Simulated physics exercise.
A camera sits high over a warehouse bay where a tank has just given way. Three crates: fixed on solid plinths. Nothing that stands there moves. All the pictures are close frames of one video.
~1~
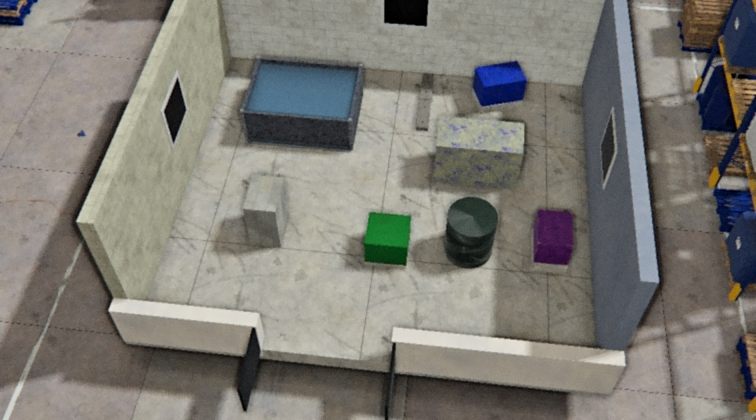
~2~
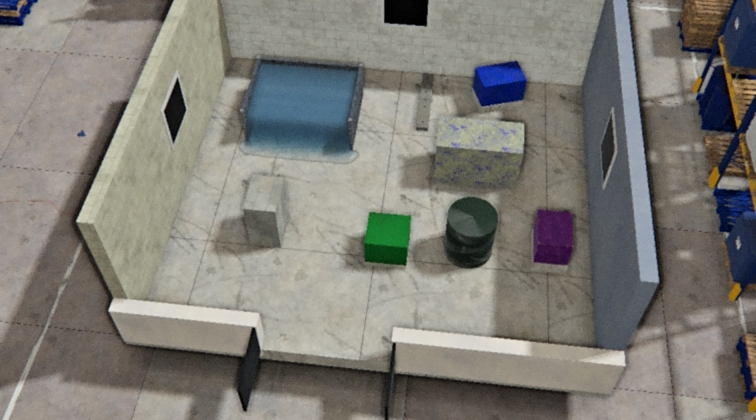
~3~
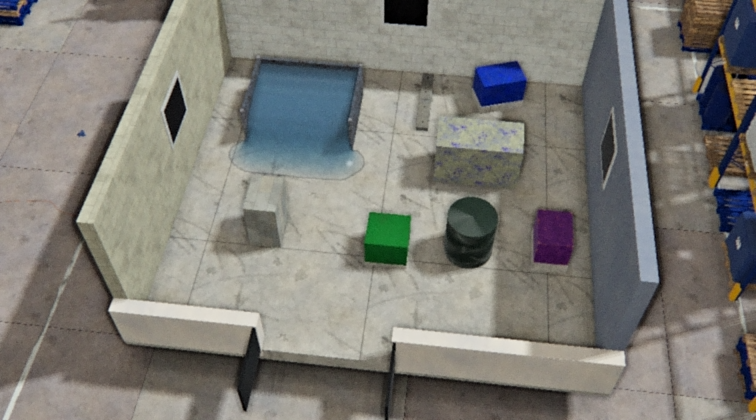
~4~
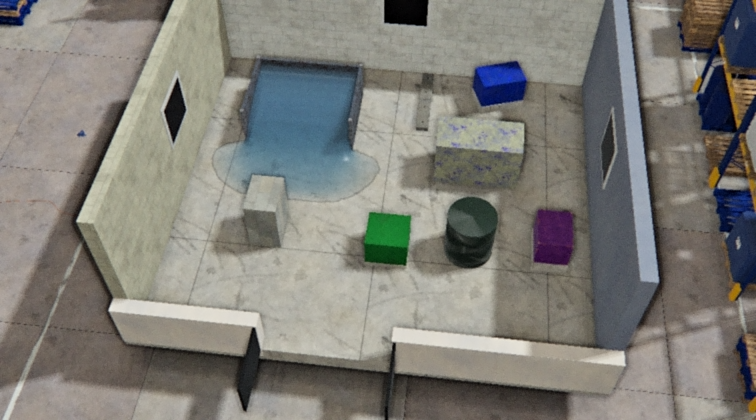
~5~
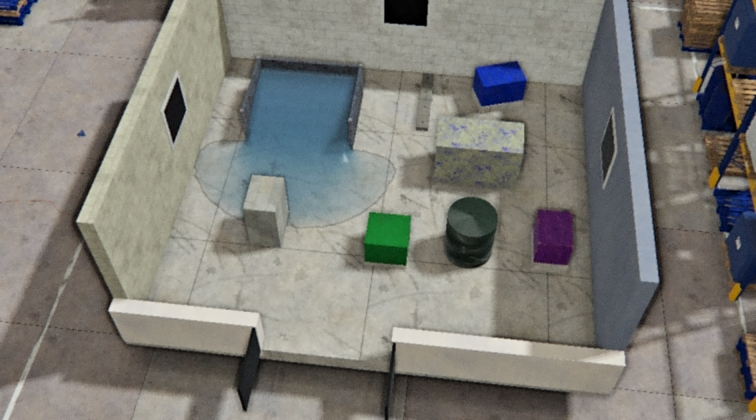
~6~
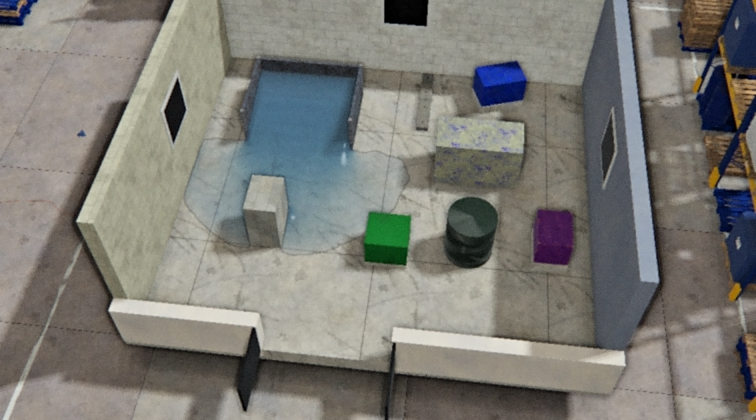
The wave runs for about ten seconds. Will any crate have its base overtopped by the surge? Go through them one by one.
Result: The blue crate remains moisture-free; the green crate picks up moisture; the purple crate remains moisture-free.
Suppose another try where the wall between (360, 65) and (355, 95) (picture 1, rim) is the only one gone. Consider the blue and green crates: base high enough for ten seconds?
One by one: Blue crate ends up wet, green crate gets wet.
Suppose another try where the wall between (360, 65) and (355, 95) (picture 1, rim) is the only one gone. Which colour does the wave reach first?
First: The one in blue.
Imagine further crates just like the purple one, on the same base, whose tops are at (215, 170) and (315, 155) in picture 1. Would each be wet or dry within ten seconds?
Crate by crate: Gets flooded; gets flooded.
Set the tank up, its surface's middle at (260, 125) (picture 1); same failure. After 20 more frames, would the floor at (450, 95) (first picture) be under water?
Not reached.
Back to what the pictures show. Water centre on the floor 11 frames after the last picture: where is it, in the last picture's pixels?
I reckon somewhere around (281, 207).
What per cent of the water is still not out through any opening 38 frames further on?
74 percent or thereabouts.
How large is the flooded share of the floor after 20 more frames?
Around 50 percent of it.
A moment on, water covers 35 % of the floor; the blue crate not reached, the green crate water round its plinth, the purple crate not reached.
Next, water covers 40 % of the floor; the blue crate not reached, the green crate water round its plinth, the purple crate not reached.
Then, water covers 50 % of the floor; the blue crate not reached, the green crate water round its plinth, the purple crate water round its plinth.
Later, water covers 70 % of the floor; the blue crate not reached, the green crate water round its plinth, the purple crate water round its plinth.
In the end, water covers 90 % of the floor; the blue crate stayed above the water, the green crate was topped, the purple crate stayed above the water.
